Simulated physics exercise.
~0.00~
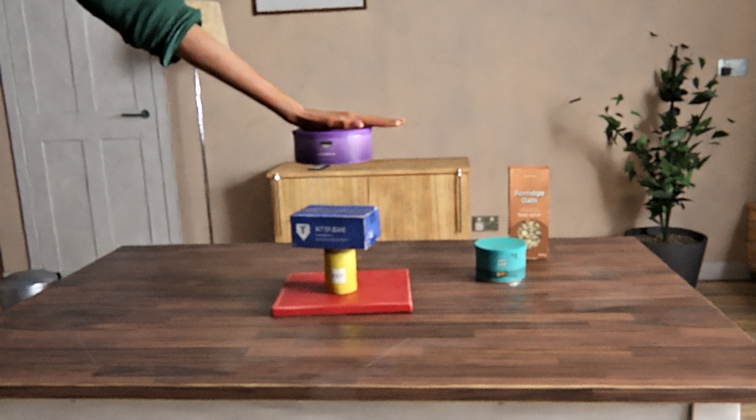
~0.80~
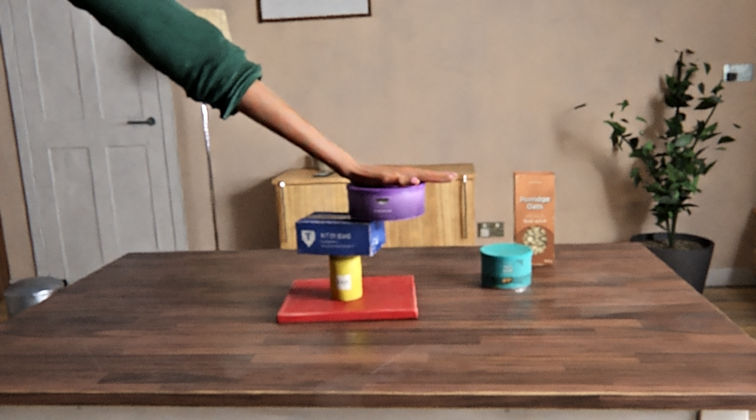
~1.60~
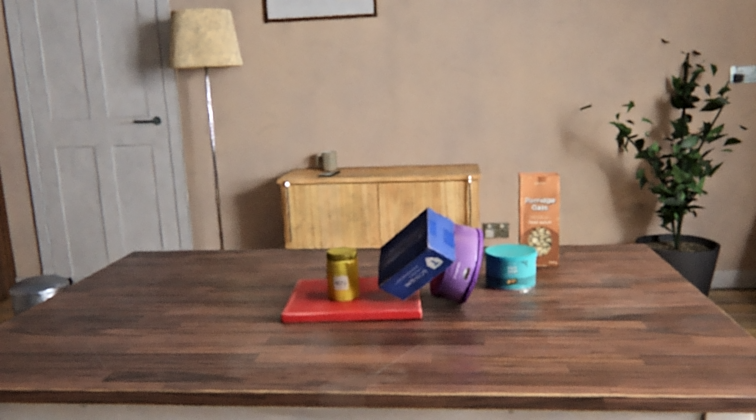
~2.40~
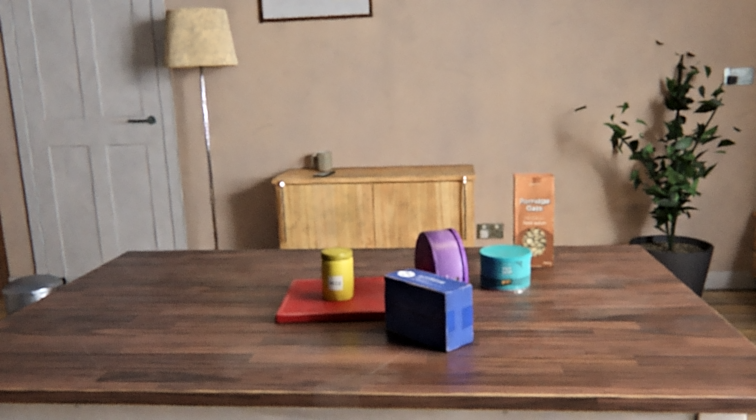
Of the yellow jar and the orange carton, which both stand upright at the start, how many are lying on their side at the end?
Neither of them is lying on its side, as the yellow jar and the orange carton both remain upright.
To begin with, a blue box rests on top of a yellow jar standing on a red tray, while a hand holds a purple tub above them. The hand lowers the tub onto the right side of the blue box and then lets go and draws back. The box tips over to the right, and it and the tub tumble off the jar together. In the end, the blue box lies on the table in front, with the purple tub on its edge behind it, while the yellow jar still stands on the tray.
